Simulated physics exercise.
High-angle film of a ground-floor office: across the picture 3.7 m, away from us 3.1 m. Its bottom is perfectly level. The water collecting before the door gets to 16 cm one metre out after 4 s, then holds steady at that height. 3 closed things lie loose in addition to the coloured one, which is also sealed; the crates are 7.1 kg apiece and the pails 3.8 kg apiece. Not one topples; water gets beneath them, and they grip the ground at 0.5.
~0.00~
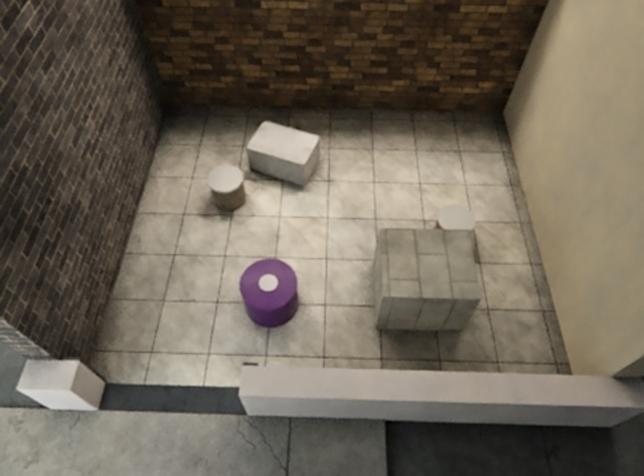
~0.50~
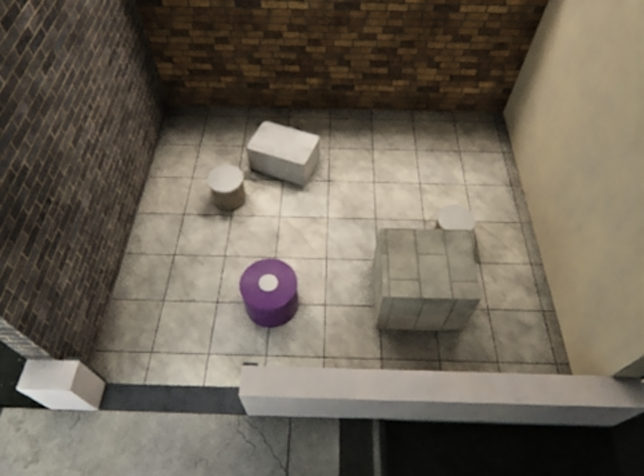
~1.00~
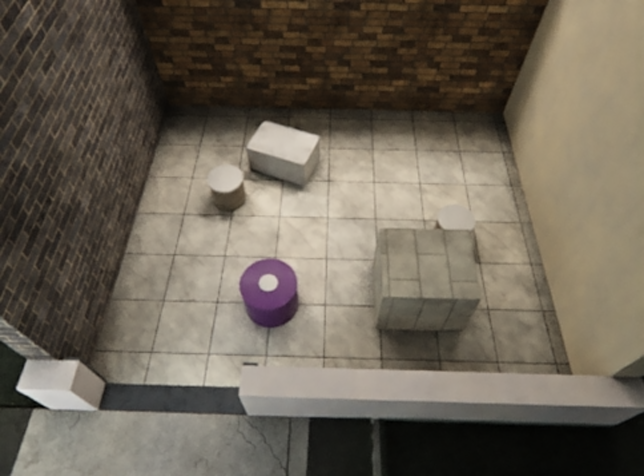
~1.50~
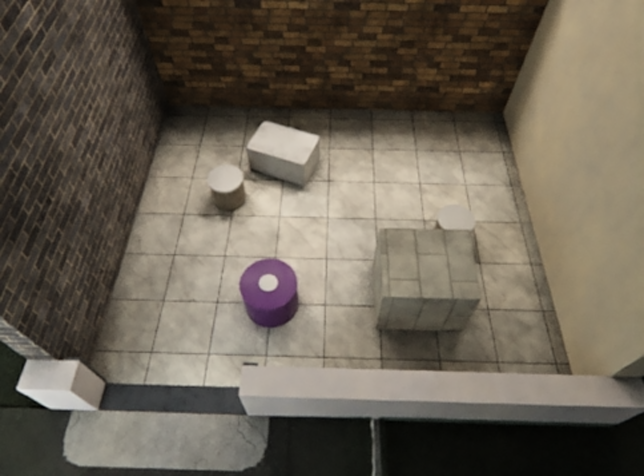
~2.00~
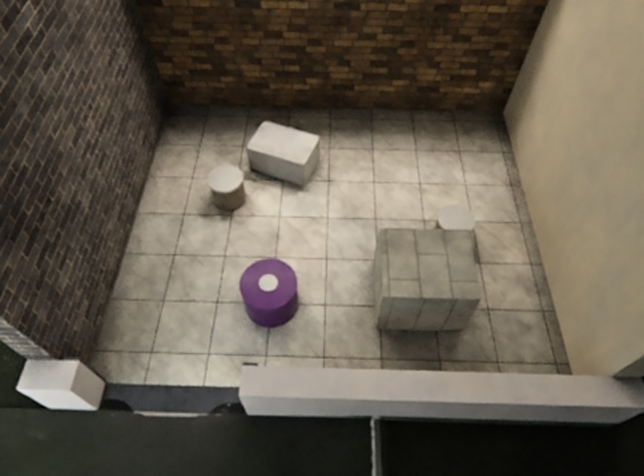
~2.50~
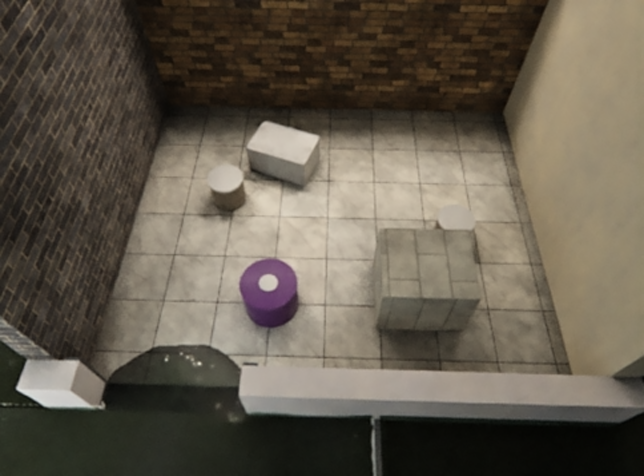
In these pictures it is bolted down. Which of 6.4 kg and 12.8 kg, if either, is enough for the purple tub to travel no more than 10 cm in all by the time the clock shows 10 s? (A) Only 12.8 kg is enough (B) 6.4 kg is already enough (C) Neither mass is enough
Only 12.8 kg is enough (A).
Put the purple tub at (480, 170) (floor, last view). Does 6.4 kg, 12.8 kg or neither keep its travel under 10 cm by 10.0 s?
Here both come up short.
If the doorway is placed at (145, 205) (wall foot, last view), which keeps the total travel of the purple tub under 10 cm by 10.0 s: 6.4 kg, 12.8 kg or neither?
Moved there, the heavy choice alone works.
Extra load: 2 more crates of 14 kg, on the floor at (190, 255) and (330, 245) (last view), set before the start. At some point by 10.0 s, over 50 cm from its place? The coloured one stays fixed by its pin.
Taking them in order, the first is beyond the line and the second is inside the line.
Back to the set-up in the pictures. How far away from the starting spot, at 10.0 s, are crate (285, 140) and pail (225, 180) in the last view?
Shifts: 250 cm / 250 cm.
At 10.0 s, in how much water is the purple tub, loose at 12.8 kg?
Depth: Approx. 5 cm.
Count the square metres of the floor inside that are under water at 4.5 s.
Wet: Near 3.5 m2.
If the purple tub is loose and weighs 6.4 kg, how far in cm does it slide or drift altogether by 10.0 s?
It covers about 100 cm altogether.
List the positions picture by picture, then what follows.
The purple tub at (268, 283), on the bottom; water covers 0.0 m2; 0 of 4 have shifted, in the first frame.
The purple tub at (268, 283), on the bottom; water covers 0.0 m2; 0 of 4 have shifted, in the second frame.
The purple tub at (268, 283), on the bottom; 0.0 m2 under water; 0 of 4 have shifted, in the third frame.
The purple tub at (268, 283) rests on the ground; water covers 0.0 m2; 0 of 4 have shifted, in the fourth frame.
The purple tub at (268, 283) rests on the ground; water covers 0.0 m2; 0 of 4 have shifted, in the fifth frame.
The purple tub at (268, 283), on the bottom; water covers 0.2 m2; 0 of 4 have shifted, in the sixth frame.
After 3.5 s the purple tub would be 0 cm from its start with 6.4 kg and 0 cm from its start with 12.8 kg; 1 cm of water round it then.
After 4.5 s the purple tub would be 18 cm from its start with 6.4 kg and 0 cm from its start with 12.8 kg; 4 cm of water round it then.
After 7.0 s the purple tub would be 70 cm from its start with 6.4 kg and 1 cm from its start with 12.8 kg; 4 cm of water round it then.
After 10.0 s the purple tub would be 92 cm from its start with 6.4 kg and 1 cm from its start with 12.8 kg; 5 cm of water round it then.
